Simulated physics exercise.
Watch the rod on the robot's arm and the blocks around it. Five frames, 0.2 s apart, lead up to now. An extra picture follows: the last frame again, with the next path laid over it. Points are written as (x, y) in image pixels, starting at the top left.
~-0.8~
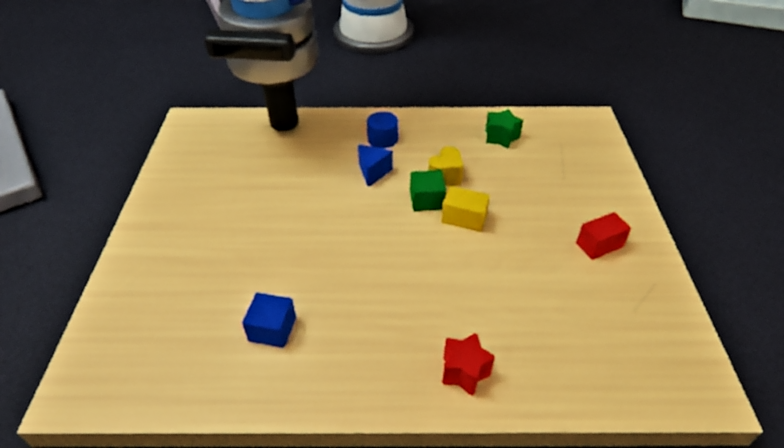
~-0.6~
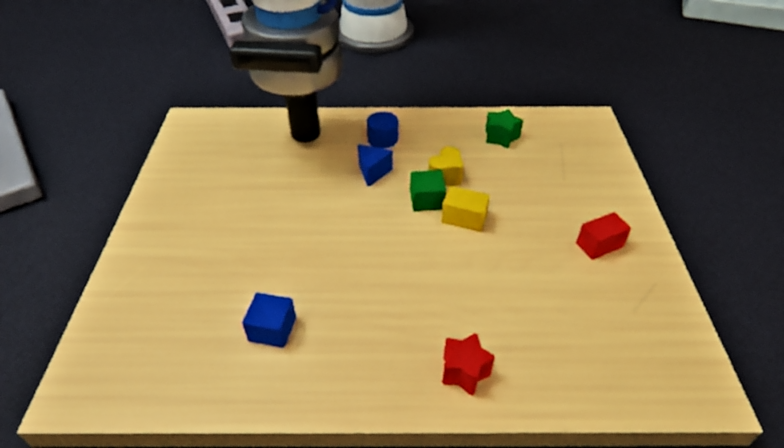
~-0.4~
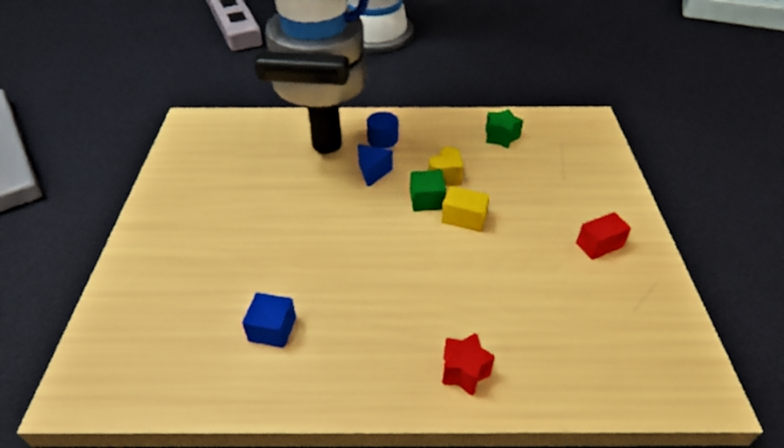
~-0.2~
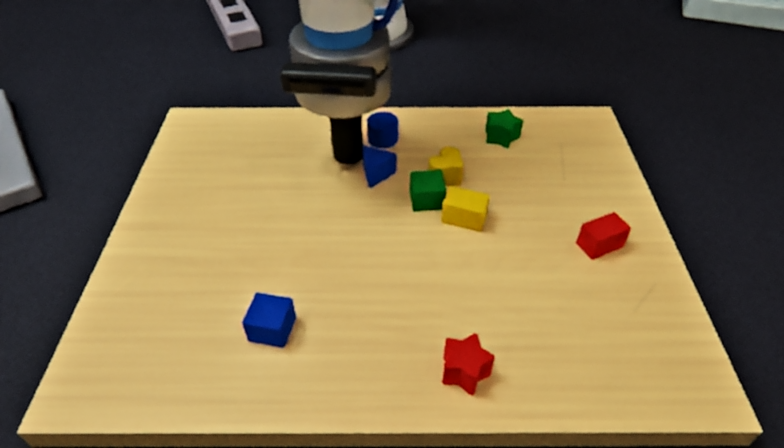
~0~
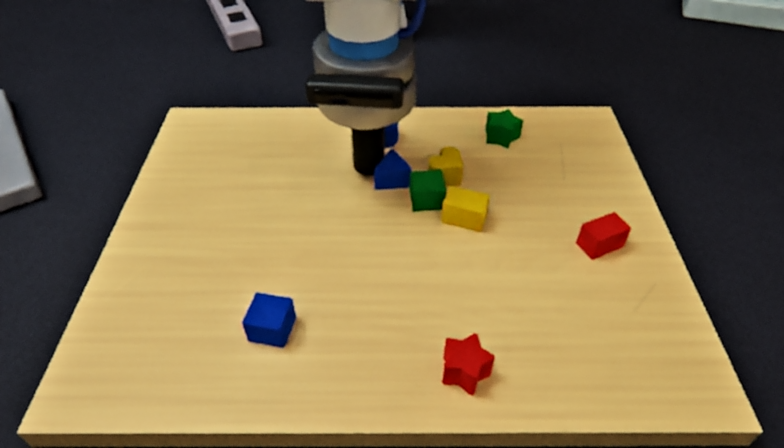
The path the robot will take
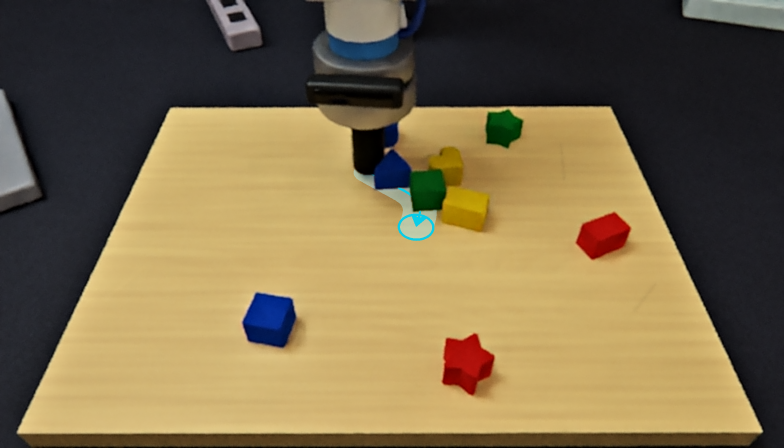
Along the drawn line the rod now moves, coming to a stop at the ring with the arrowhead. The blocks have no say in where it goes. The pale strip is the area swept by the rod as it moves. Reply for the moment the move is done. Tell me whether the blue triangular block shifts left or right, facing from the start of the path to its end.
The answer is left: Facing from the path's start to its end, that's where the blue triangular block shifts.
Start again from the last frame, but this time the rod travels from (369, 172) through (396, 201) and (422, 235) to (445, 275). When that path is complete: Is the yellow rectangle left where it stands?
No, that is not what happens.
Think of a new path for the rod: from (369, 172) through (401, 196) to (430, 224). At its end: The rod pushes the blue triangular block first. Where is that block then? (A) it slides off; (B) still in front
My answer is option A.
The drawn path runs from (369, 172) through (395, 186) and (418, 203) to (416, 227).
The first path, step by step. One third of the way, rod (395, 179); blue triangular block (423, 169), turned 15° anticlockwise; green four-sided block (433, 187), turned 15° anticlockwise; yellow rectangle (474, 202).
Two thirds of the way, rod (418, 196); blue triangular block (449, 182), turned 15° anticlockwise; green four-sided block (447, 205); yellow heart block (454, 157), turned 20° anticlockwise; yellow rectangle (487, 209), turned 25° anticlockwise.
At the end, rod (416, 220); blue triangular block (451, 183), turned 20° anticlockwise; green four-sided block (451, 220), turned 40° anticlockwise; yellow heart block (454, 157), turned 20° anticlockwise; yellow rectangle (491, 210), turned 40° anticlockwise.
